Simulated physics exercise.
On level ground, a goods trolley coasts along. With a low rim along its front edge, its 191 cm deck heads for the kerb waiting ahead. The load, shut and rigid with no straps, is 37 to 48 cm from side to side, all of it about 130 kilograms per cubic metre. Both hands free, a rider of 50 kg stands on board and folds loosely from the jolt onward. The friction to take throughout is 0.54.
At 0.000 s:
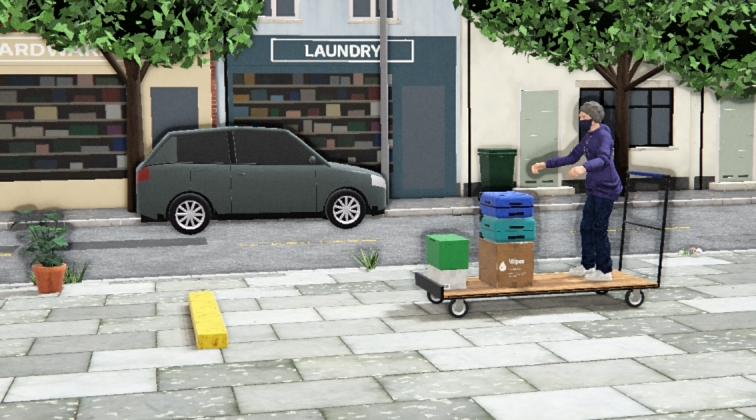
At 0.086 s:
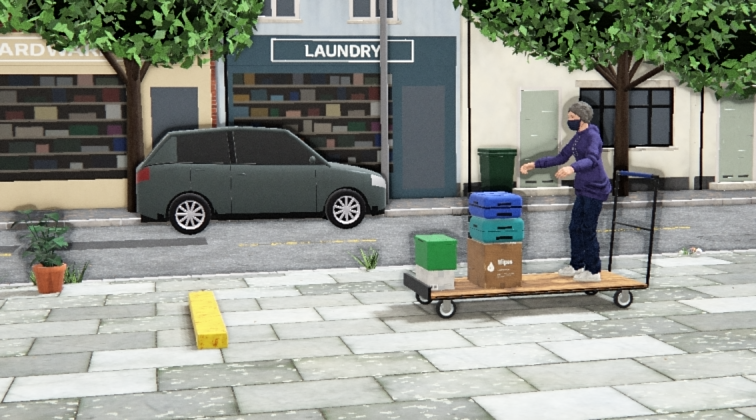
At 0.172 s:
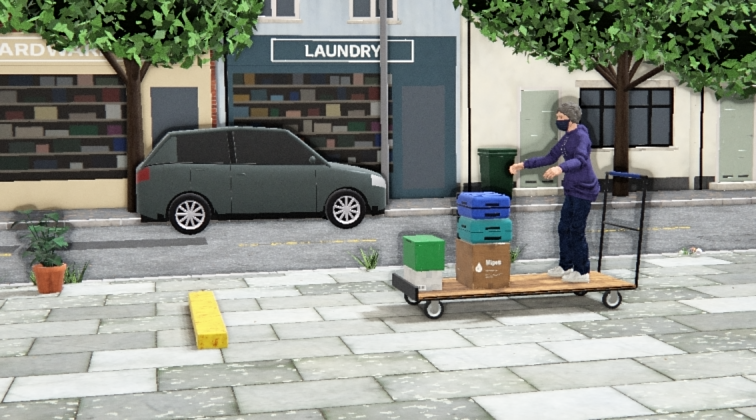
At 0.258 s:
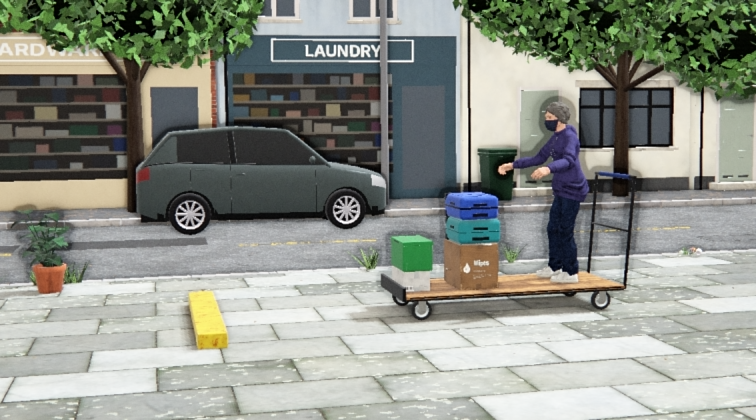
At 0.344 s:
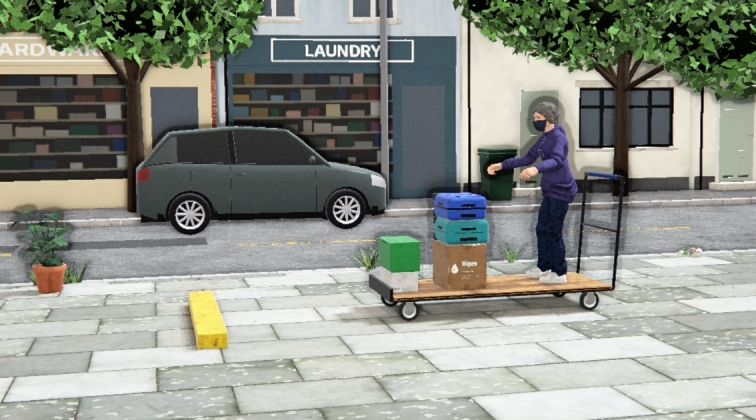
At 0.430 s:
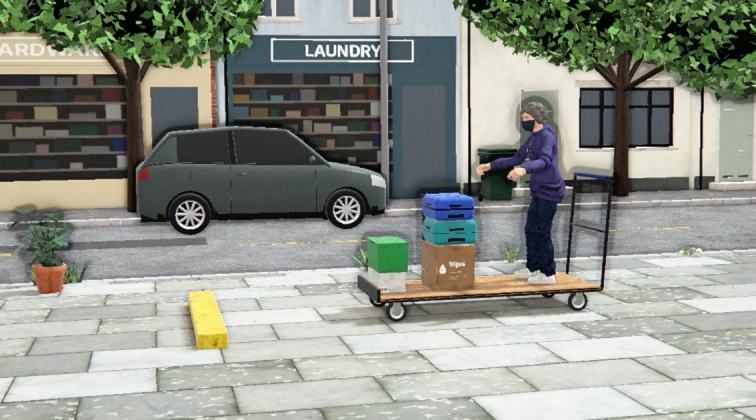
Masked rider in a purple top standing on a loaded goods trolley rolling left along a paved street, arms held out forward.
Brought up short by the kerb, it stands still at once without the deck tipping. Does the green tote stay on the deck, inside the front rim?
It is no longer carried.
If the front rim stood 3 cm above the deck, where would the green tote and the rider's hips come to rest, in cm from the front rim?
The green item would end 40 cm past the front rim, while the hips end 130 cm behind it.
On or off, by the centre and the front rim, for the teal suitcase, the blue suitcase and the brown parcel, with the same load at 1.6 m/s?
Then the teal one comes off, the blue one comes off, the brown one stays on.
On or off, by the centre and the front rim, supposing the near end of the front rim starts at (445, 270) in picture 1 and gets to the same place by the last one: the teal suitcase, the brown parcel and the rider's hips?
Teal - dropped, brown - kept, hips - kept.
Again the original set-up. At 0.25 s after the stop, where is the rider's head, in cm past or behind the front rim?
About 120 cm behind the front rim.
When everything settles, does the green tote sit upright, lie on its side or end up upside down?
At rest: Green upside down.
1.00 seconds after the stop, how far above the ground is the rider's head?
Height: Approx. 70 cm above ground.
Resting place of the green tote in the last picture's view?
Roughly at (147, 312).
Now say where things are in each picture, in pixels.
In the first frame, green tote (447, 252), teal suitcase (507, 228), rim corner (442, 295); 184 cm still to roll.
In the second frame, green tote (435, 253), teal suitcase (496, 229), rim corner (430, 296); 174 cm still to roll.
In the third frame, green tote (424, 253), teal suitcase (484, 229), rim corner (417, 297); 163 cm still to roll.
In the fourth frame, green tote (412, 254), teal suitcase (473, 229), rim corner (405, 297); 153 cm still to roll.
In the fifth frame, green tote (399, 254), teal suitcase (461, 230), rim corner (392, 298); 142 cm still to roll.
In the sixth frame, green tote (387, 255), teal suitcase (449, 230), rim corner (379, 299); 132 cm still to roll. Speed about 1.2 m/s.
After 1.51 s the deck stops.
After 2.06 s the green tote is 12 cm past the rim, tilted 80°, near (192, 279) in the last picture's view.
After 2.51 s the green tote is 48 cm past the rim, tilted 180°, near (147, 312) in the last picture's view.
By 3.0 s, past the rim, green tote; behind it, blue suitcase, brown parcel, white parcel, teal suitcase and the rider's hips.
